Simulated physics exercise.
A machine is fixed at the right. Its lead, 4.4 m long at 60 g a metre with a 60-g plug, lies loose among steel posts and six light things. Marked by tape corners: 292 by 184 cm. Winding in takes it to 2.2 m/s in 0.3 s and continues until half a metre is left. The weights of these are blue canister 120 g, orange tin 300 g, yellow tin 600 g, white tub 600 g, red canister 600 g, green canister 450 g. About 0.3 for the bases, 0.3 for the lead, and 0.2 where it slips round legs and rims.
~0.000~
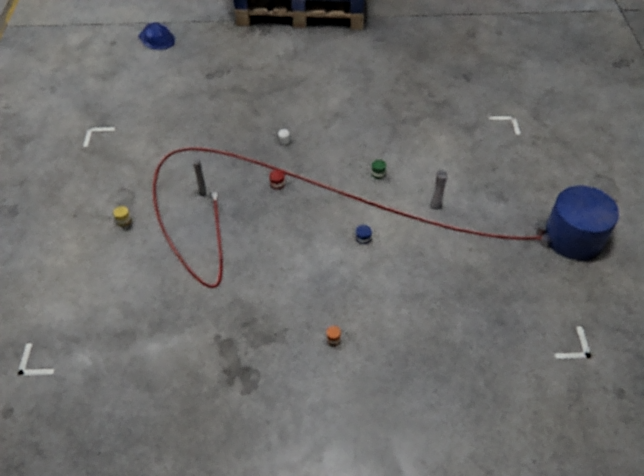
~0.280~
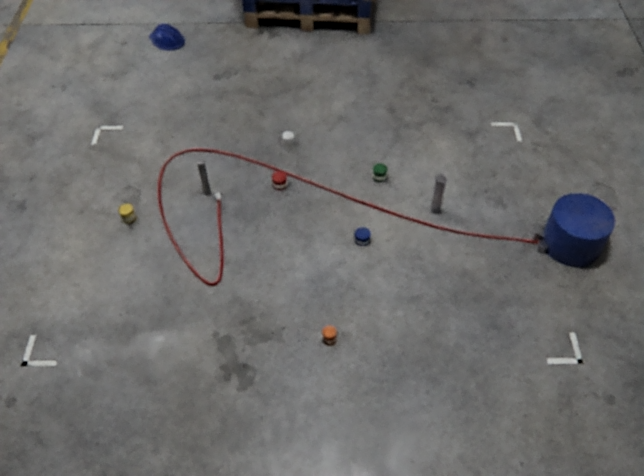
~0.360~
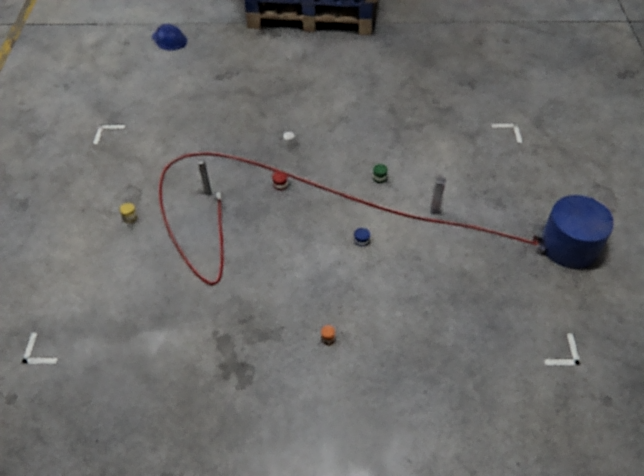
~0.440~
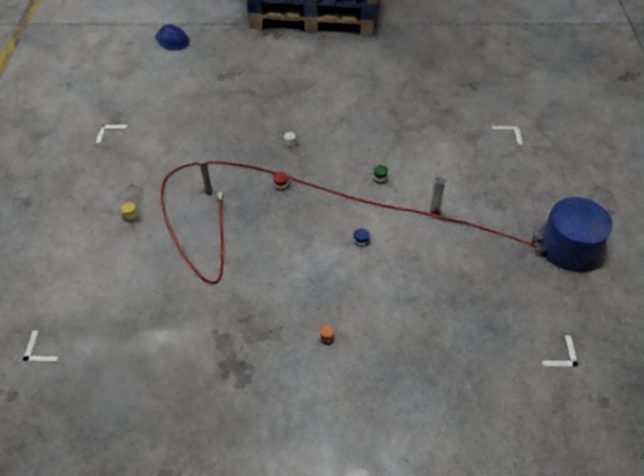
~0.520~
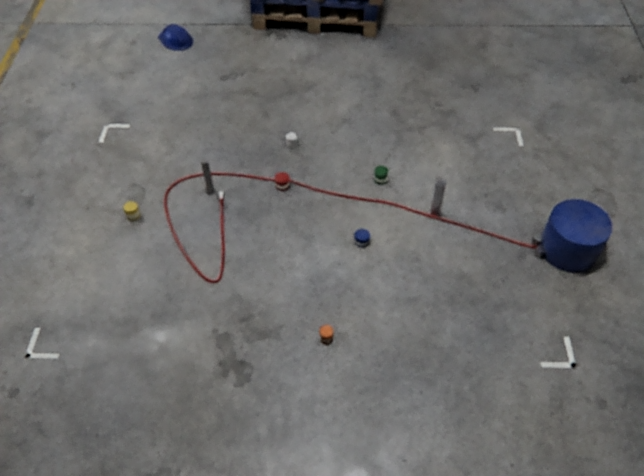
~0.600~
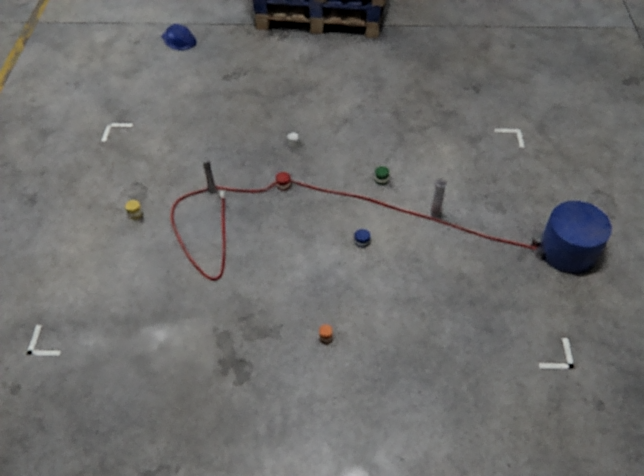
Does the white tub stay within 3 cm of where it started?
Yes.
After 1.0 s, plug at (219, 196); nothing else has moved.
After 1.5 s, plug at (293, 161); red canister 3 cm off its start.
After 1.9 s, plug at (419, 208); green canister 50 cm off its start at (457, 196), red canister 3 cm off its start at (284, 180).
After 2.4 s, plug at (556, 282); green canister 93 cm off its start, red canister 3 cm off its start.
After 3.2 s, plug at (567, 259); white tub 0 cm off its start at (293, 136), green canister 94 cm off its start at (524, 225), red canister 3 cm off its start at (284, 180).
